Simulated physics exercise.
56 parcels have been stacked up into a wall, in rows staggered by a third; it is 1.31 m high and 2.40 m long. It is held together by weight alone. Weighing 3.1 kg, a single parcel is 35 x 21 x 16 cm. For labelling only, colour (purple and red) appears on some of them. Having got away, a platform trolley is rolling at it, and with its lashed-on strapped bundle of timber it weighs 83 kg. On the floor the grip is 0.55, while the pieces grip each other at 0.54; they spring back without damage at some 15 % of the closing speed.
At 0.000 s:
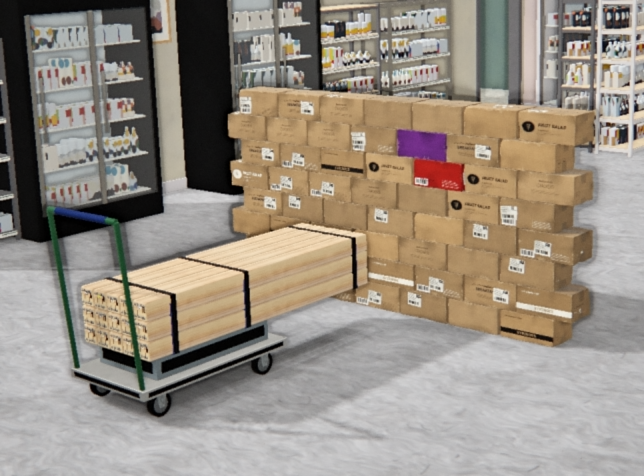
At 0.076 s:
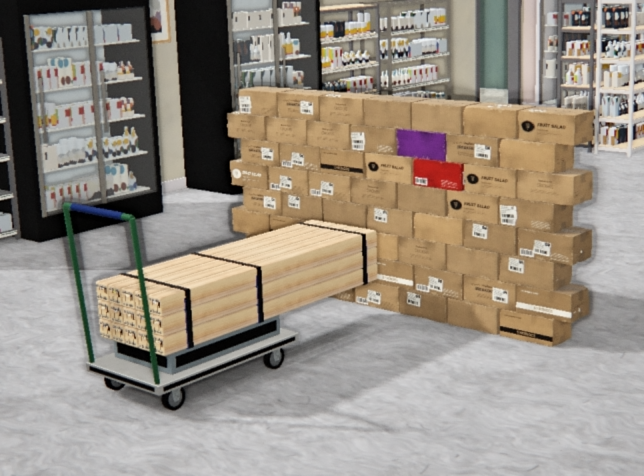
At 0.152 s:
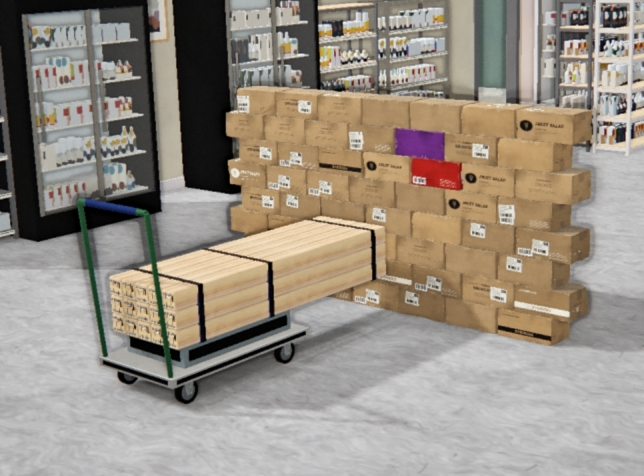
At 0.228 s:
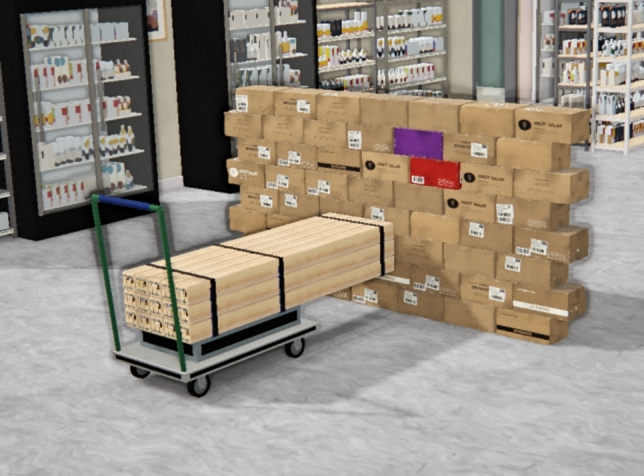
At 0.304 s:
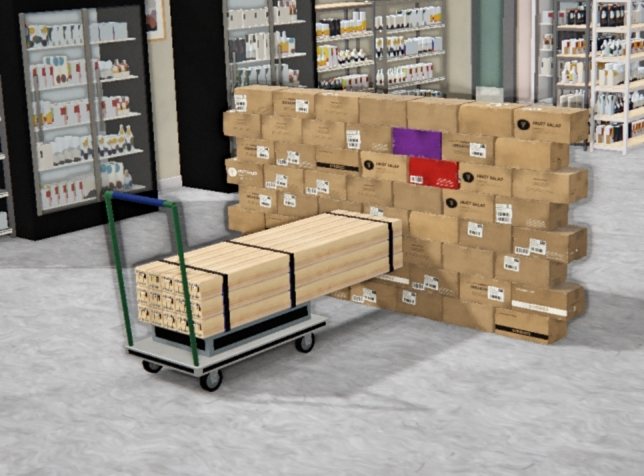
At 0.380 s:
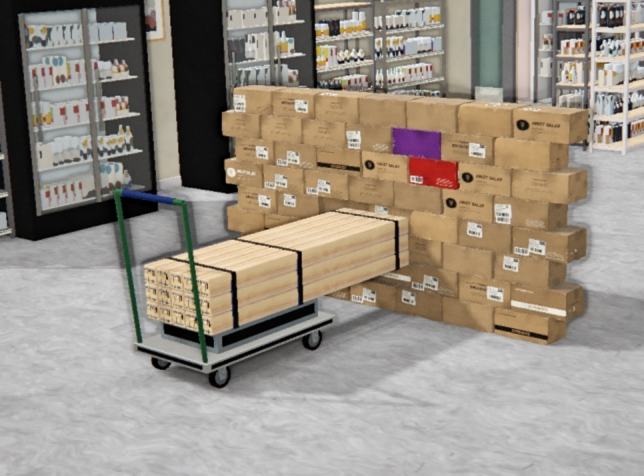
Platform trolley loaded with strapped timber rolling rightward across a shop floor and pressing into a wall of stacked cardboard boxes.
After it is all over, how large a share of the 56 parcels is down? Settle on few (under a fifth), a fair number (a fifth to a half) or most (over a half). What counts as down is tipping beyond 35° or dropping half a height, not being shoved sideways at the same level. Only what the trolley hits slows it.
Verdict: Few.
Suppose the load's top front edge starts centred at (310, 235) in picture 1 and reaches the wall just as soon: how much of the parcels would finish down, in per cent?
I'd say some 70 per cent end up down.
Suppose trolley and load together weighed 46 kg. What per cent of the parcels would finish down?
Roughly 0 per cent would finish down.
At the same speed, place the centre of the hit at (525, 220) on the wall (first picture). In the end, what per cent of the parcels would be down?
Changed setup: 30 per cent.
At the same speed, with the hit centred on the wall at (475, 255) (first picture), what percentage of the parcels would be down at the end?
In that case, around 0 percent.
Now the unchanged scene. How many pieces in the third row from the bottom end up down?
That row ends with 0 down.
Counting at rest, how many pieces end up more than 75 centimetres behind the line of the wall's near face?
Around 0 of them.
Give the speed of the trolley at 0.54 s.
Speed: Close to 0.0 m/s.
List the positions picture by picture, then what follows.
In the first frame (places mark the middle of the side facing us; the camera pans a little), load (361, 251) 39 cm short of the wall; purple parcel (421, 145); red parcel (437, 175); nothing disturbed.
The second frame shows load (371, 247) 30 cm short of the wall; purple parcel (420, 145).
The third frame shows load (380, 243) 20 cm short of the wall; purple parcel (419, 144).
The fourth frame shows load (388, 239) 10 cm short of the wall; purple parcel (417, 144).
The fifth frame shows load (397, 236) just touching; purple parcel (416, 143).
The sixth frame shows load (403, 234) 54 mm into the wall's line; purple parcel (416, 144); red parcel (432, 173); 13 disturbed, none down.
After 0.44 s, load 8 cm past the wall's line, still rolling; none of the 56 parcels down, 20 disturbed; purple parcel shifted 17 mm; red parcel shifted 17 mm.
After 0.54 s, load 10 cm past the wall's line, still rolling; none of the 56 parcels down, 26 disturbed; purple parcel shifted 49 mm; red parcel shifted 37 mm.
After 0.90 s, load 10 cm past the wall's line, stopped; none of the 56 parcels down, 23 disturbed; purple parcel shifted 34 mm; red parcel shifted 27 mm.
At rest (1.5 s), load 10 cm past the wall's line, stopped; none of the 56 parcels down, 23 disturbed; red parcel shifted 29 mm; purple parcel shifted 38 mm. That is 0 per cent. As the last picture would show them, middles, red parcel near (445, 170), purple parcel near (430, 140).
